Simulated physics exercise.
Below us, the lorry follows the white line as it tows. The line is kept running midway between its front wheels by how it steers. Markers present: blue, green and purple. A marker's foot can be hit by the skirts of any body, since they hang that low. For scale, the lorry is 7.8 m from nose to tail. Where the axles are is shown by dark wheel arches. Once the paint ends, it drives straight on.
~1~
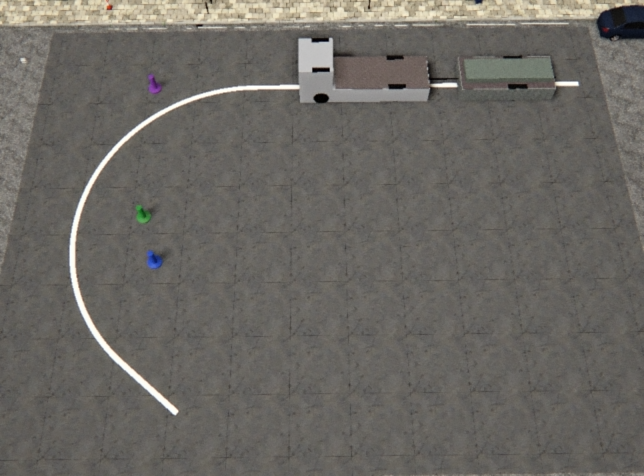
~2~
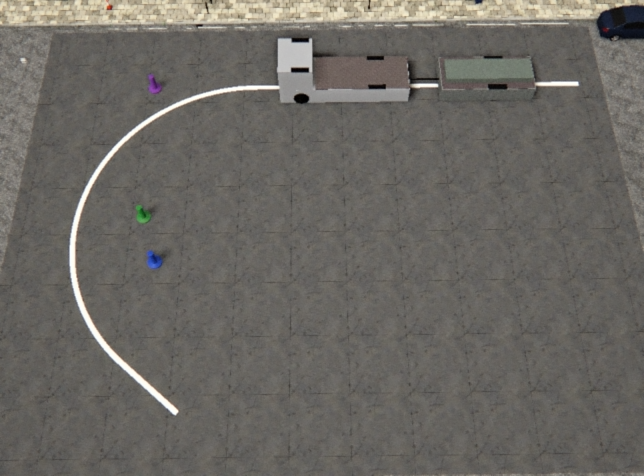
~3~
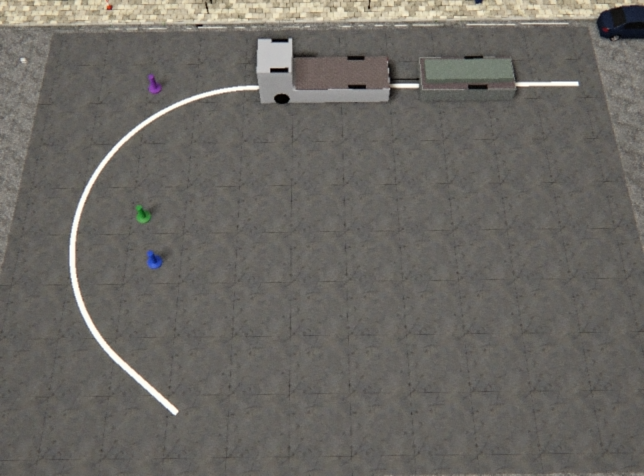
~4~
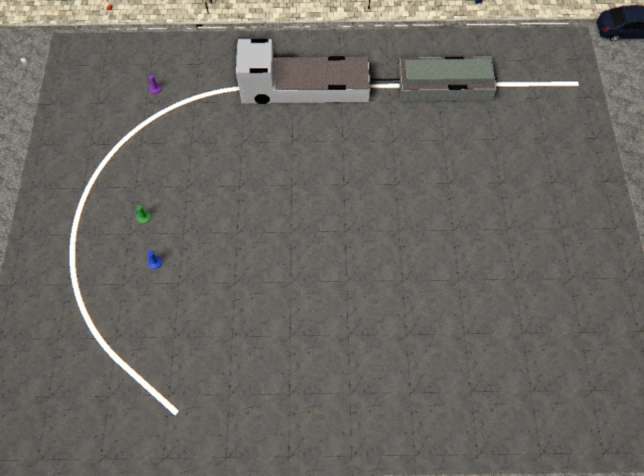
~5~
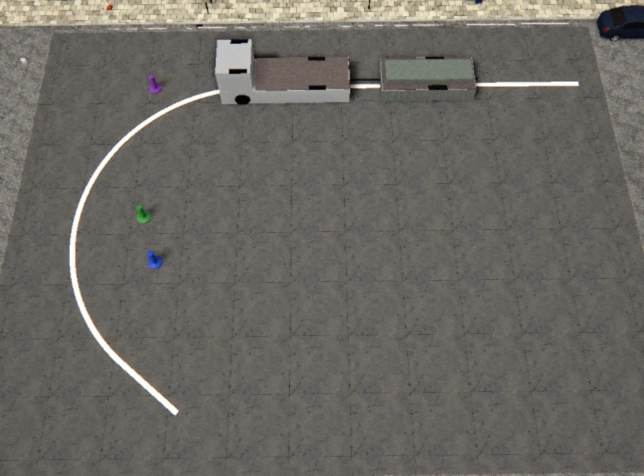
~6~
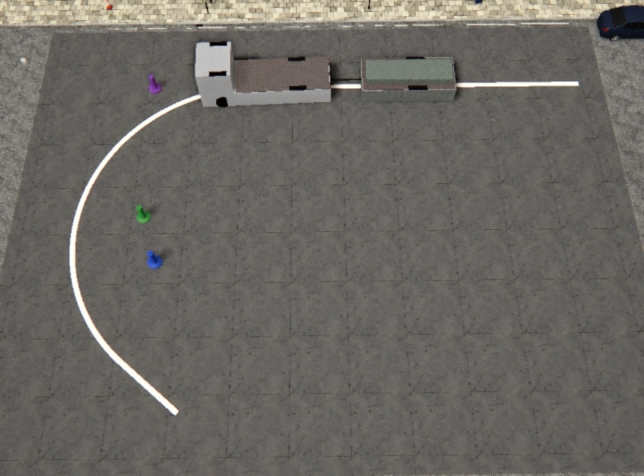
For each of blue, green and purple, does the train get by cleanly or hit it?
The blue one is not touched, the green one gets touched, the purple one gets touched.
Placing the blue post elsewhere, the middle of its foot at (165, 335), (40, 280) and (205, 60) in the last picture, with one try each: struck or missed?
Place one: Contact; place two: Contact; place three: No contact.
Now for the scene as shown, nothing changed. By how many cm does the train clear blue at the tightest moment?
To spare - blue 30.
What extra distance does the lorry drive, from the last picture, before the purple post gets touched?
2.5 m.
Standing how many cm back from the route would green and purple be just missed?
Green about 20 and purple about 20.
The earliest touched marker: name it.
The purple one.
With 2.8 m more driven, the last axle is at (372, 73) of the last picture, 5 cm off the line; the lorry has hit purple.
With 23.2 m more driven, the last axle is at (121, 180) of the last picture, 220 cm off the line; the trailer has hit green.
With 29.6 m more driven, the last axle is at (114, 266) of the last picture, 240 cm off the line; blue has been passed with 30 cm to spare.
With 41.1 m more driven, the last axle is at (229, 444) of the last picture, 50 cm off the line; 2 of 3 struck in all.
